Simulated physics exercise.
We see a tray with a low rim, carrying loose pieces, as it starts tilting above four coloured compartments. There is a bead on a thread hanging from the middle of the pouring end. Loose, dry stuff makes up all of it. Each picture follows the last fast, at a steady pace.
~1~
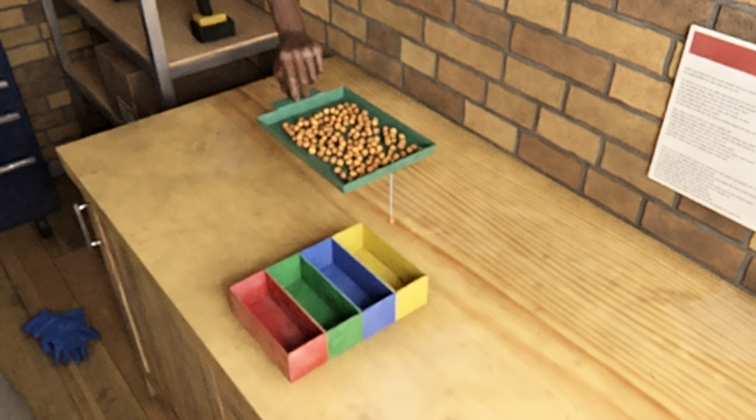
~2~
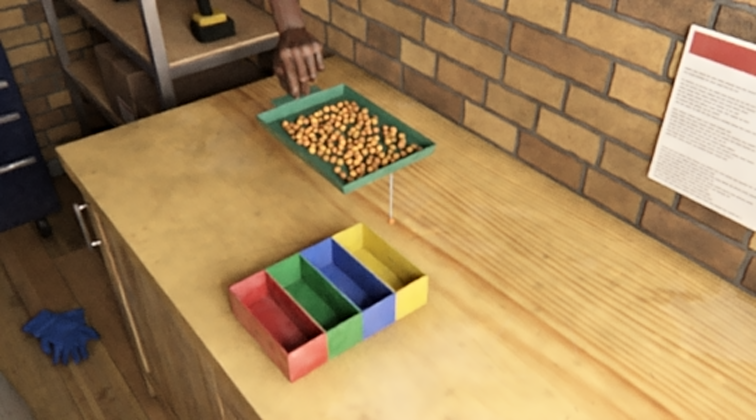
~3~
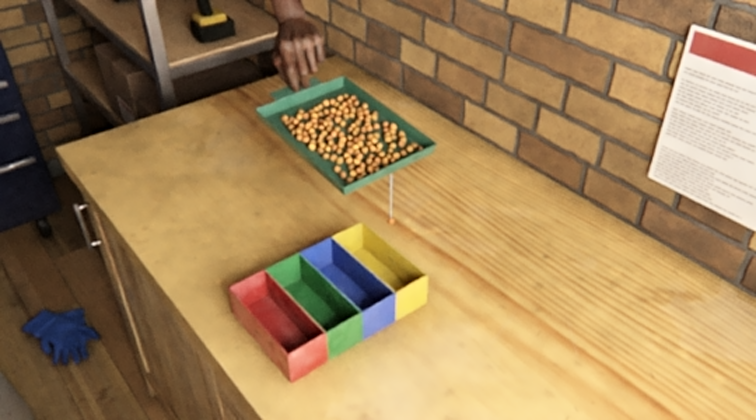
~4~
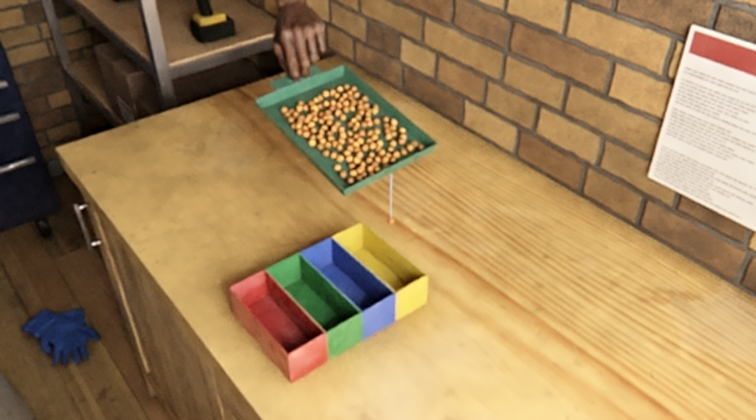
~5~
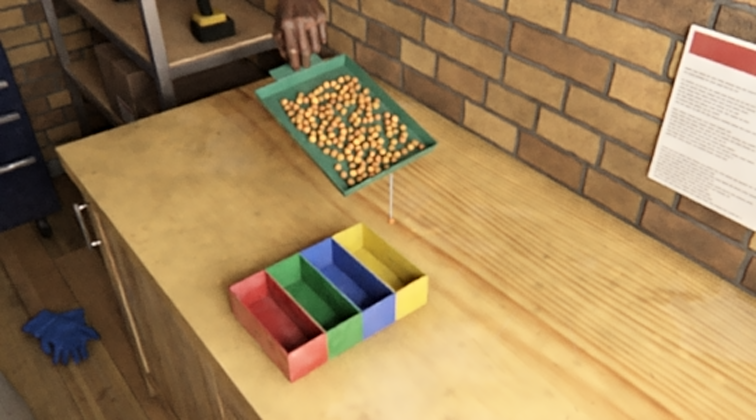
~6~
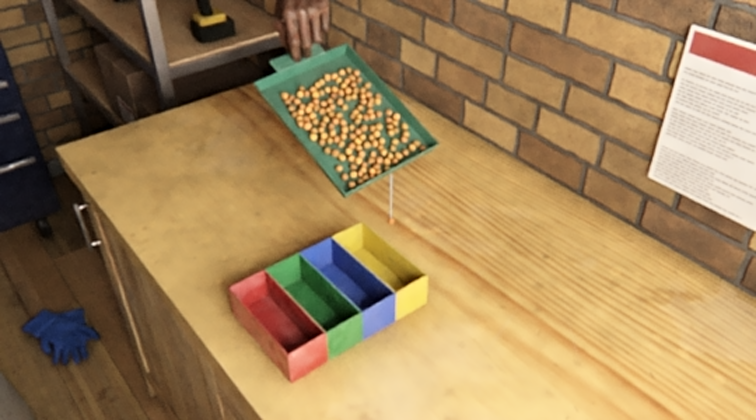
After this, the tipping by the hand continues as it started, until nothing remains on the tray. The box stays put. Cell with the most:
Yellow.
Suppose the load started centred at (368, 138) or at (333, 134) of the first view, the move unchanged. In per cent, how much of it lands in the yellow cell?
It's 50 percent the first time and 50 percent the second.
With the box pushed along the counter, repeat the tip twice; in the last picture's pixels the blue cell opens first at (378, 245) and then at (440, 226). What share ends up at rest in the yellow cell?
In order, 20 % and 0 %.
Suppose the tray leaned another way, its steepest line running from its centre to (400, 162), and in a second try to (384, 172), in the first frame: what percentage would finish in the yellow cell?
Lab note: Try one about 0 %, try two 30 %.
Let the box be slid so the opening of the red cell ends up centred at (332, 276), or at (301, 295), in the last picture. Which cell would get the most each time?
For the first spot I'd say green, and for the second spot that blue cell.
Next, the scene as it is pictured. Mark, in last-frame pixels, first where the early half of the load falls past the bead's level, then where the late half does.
(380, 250) first, (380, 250) later.
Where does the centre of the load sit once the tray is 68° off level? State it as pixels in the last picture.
The centre of the load shows up near (371, 156) in the last view.
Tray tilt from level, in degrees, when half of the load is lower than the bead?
Roughly 110 degrees from level.
Just after the last frame, tray tipped steeply; almost all on the tray; just a few falling or outside the box.
A moment on, tray tipped past a quarter turn; roughly a third on the tray; about a tenth in the yellow cell; about a tenth in the blue cell; roughly half falling or outside the box.
Further on, tray tipped past a quarter turn; roughly half in the yellow cell; roughly a quarter in the blue cell; roughly a quarter falling or outside the box.
When it is over, tray tipped past a quarter turn; roughly half in the yellow cell; roughly a quarter in the blue cell; not one in the red cell; not one in the green cell; roughly a quarter outside the box.
